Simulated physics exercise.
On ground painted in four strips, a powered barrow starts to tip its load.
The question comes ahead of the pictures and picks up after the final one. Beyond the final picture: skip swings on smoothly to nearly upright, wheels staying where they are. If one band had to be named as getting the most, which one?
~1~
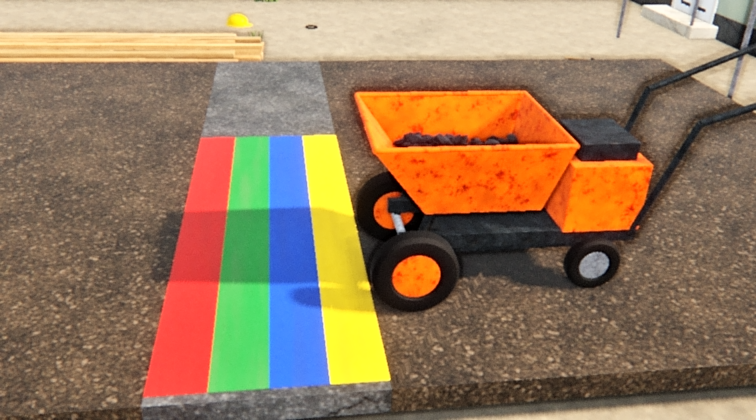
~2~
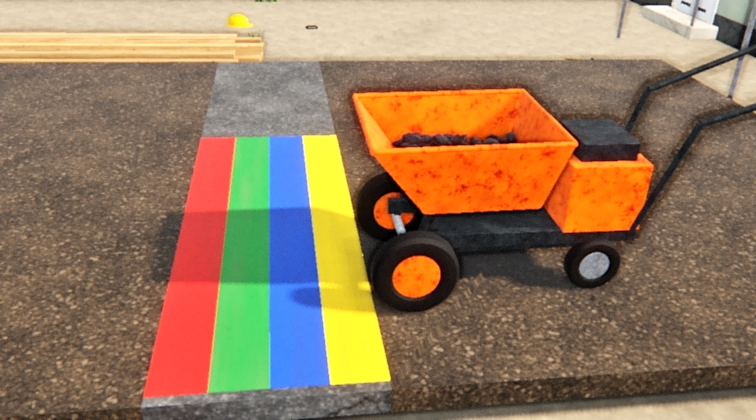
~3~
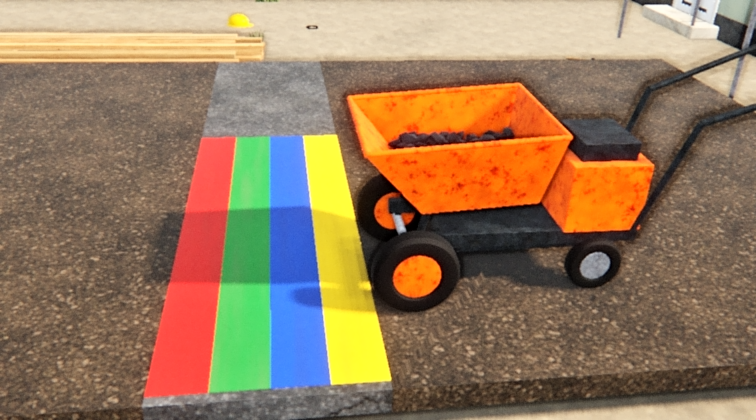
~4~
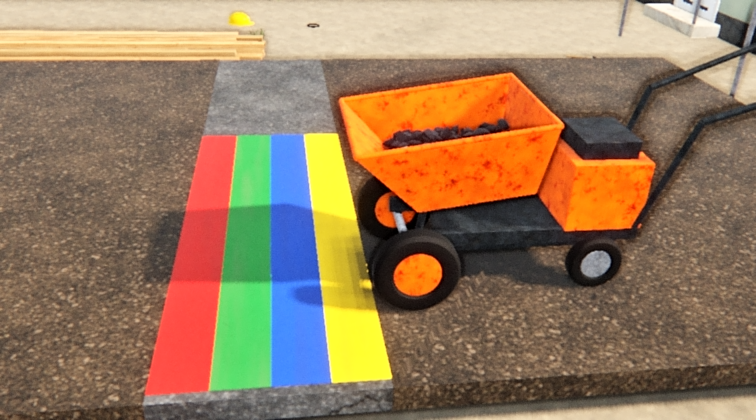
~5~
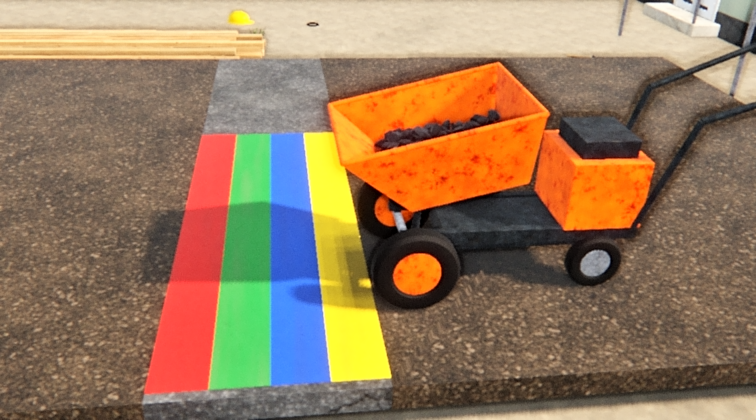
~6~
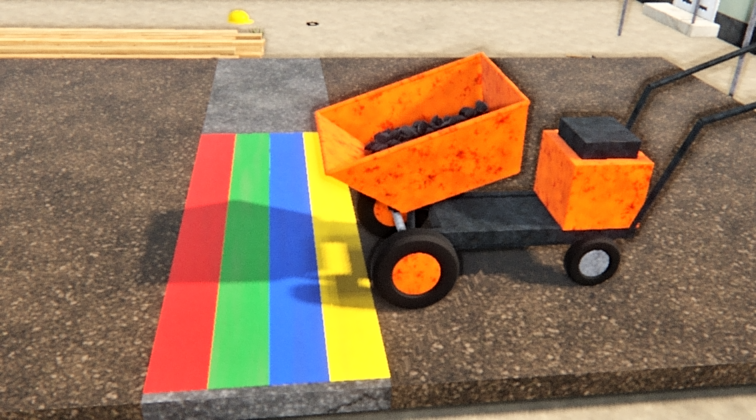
I would name green.
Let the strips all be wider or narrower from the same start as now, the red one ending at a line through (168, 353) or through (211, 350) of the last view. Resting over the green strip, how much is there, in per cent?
Shares in turn: 40 %; 20 %.
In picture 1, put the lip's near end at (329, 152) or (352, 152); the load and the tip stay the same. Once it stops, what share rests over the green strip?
Near 20 % and 40 %.
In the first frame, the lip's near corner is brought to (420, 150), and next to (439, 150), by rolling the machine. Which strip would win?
That blue strip for the first spot, that blue strip for the second.
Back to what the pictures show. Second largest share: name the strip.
In second place: The red one.
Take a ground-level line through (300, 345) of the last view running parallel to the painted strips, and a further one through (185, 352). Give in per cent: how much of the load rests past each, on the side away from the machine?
Roughly 70 and 10 %.
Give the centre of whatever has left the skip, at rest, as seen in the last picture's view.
Near (237, 271), more or less.
Shortly afterwards, skip tipped steeply; the whole lot in the skip.
Next, skip tipped right over; all but a few in the skip; a little over the green strip; only a few over the red strip.
Some moments later, skip tipped right over; near a third in the skip; only a few over the blue strip; near half over the green strip; near a quarter over the red strip; only a few off the paint.
In the end, skip tipped right over; near a quarter in the skip; none at all over the yellow strip; only a few over the blue strip; near half over the green strip; near a quarter over the red strip; only a few off the paint.
